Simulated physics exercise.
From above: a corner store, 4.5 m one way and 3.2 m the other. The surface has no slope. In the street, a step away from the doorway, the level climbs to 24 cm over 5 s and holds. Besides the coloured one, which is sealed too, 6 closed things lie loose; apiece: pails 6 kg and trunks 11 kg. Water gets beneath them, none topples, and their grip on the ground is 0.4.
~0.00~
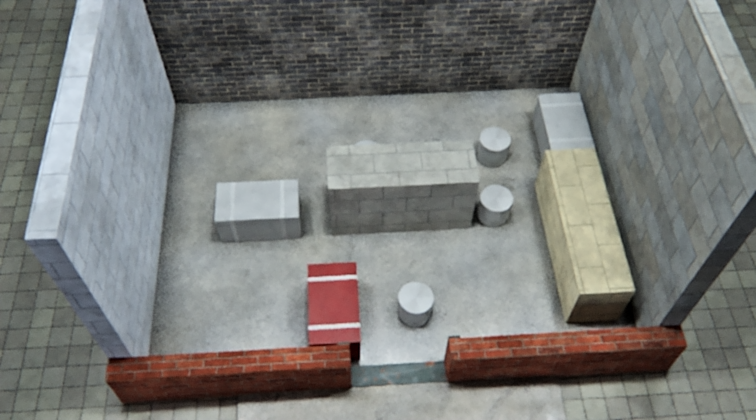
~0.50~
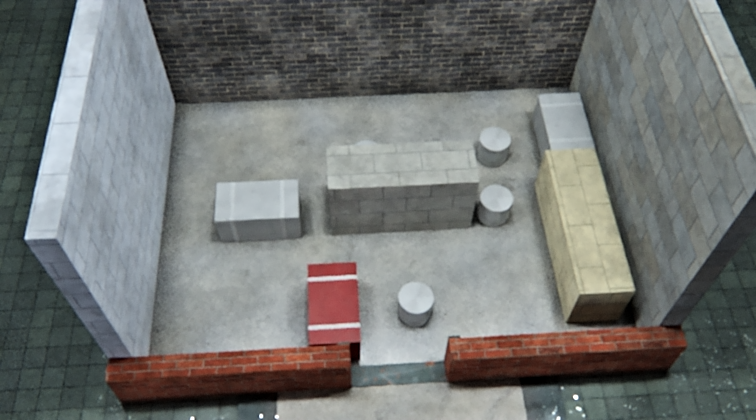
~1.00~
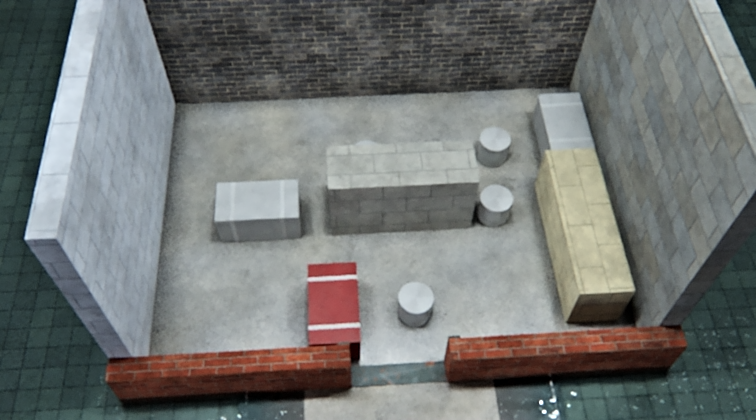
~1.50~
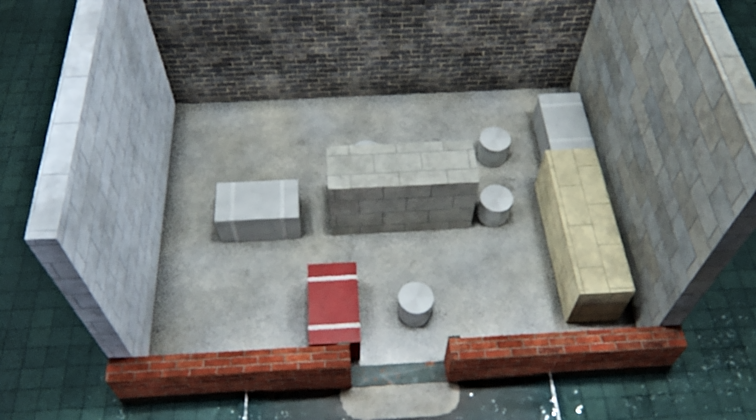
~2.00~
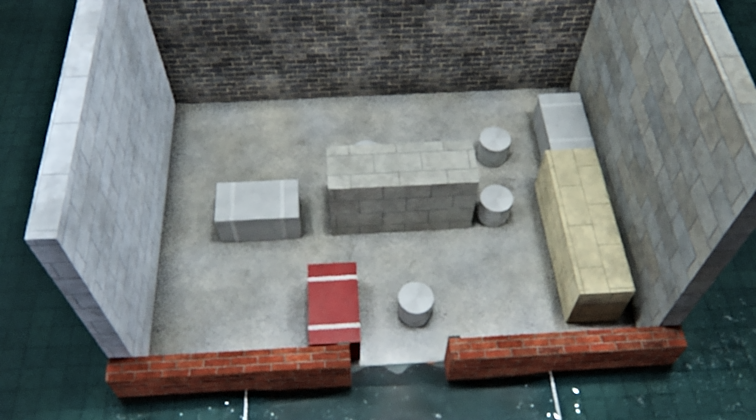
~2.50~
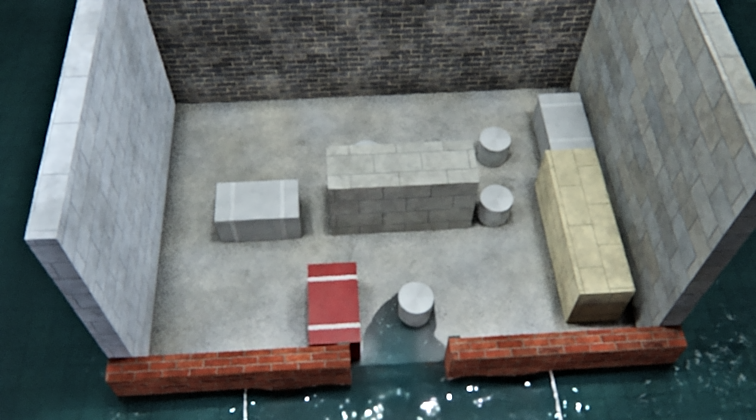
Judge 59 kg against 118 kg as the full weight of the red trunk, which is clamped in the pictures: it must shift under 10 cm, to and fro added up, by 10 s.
For it, the lower weight is enough.
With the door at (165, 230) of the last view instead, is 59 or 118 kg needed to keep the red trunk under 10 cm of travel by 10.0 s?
Then the smaller load will do.
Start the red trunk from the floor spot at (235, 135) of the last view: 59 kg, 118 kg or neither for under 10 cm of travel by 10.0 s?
Either load holds.
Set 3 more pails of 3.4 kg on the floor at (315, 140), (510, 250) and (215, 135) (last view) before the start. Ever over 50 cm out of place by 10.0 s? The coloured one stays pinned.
In that order: Short of it, more, under.
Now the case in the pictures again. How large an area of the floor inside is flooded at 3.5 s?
Some 1.5 m2.
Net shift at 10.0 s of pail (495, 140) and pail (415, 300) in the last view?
In that order: 50 cm, 120 cm.
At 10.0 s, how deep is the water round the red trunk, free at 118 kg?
Roughly 11 cm.
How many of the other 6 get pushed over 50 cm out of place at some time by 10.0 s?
I count 2.
After 3.5 s the red trunk would be 0 cm from its start with 59 kg and 0 cm from its start with 118 kg; 4 cm of water round it then.
After 4.5 s the red trunk would be 0 cm from its start with 59 kg and 0 cm from its start with 118 kg; 5 cm of water round it then.
After 7.0 s the red trunk would be 0 cm from its start with 59 kg and 0 cm from its start with 118 kg; 7 cm of water round it then.
After 10.0 s the red trunk would be 0 cm from its start with 59 kg and 0 cm from its start with 118 kg; 11 cm of water round it then.
